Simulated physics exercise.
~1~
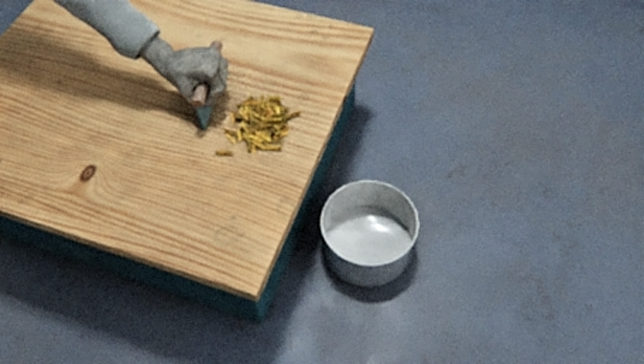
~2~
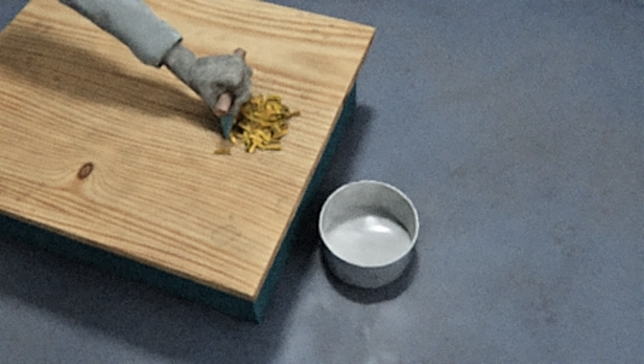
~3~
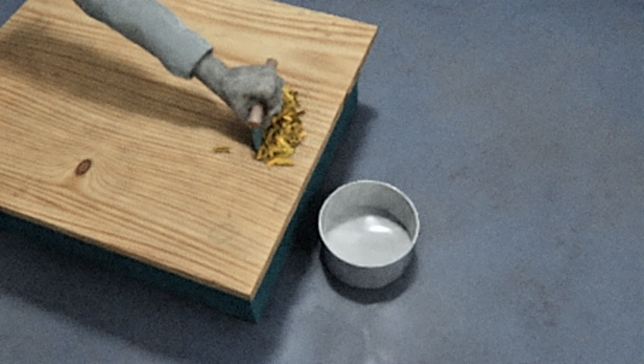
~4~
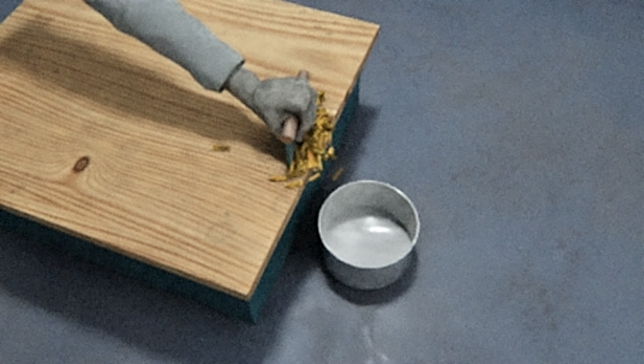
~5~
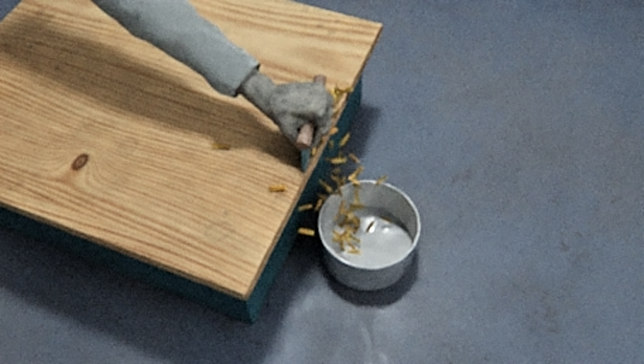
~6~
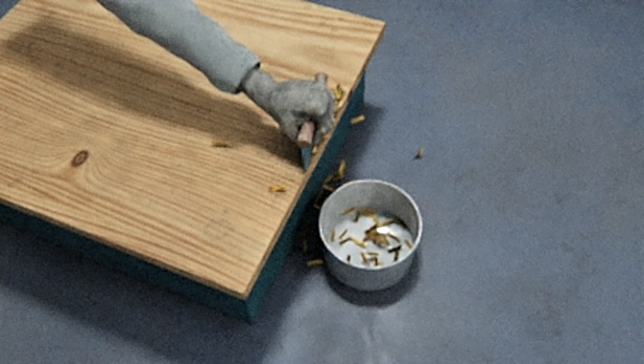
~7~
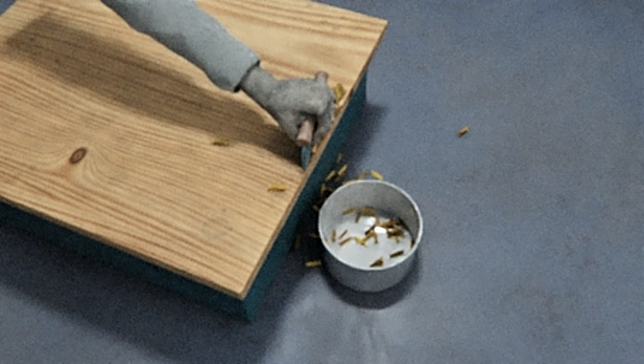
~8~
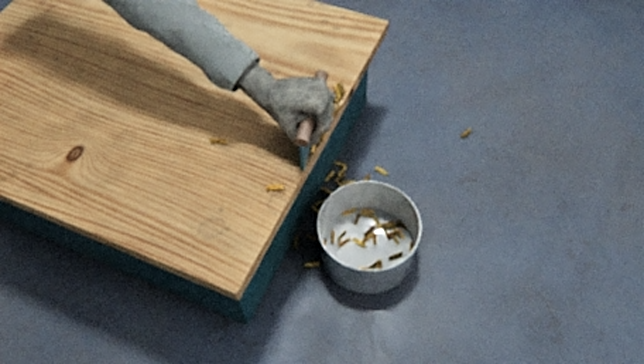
A gray hand pushed a pile of dry yellow pasta pieces across a wooden board with a scraper and stopped at the right edge, sending many into the white pot below, while others scattered on the floor and a few stayed on the board.
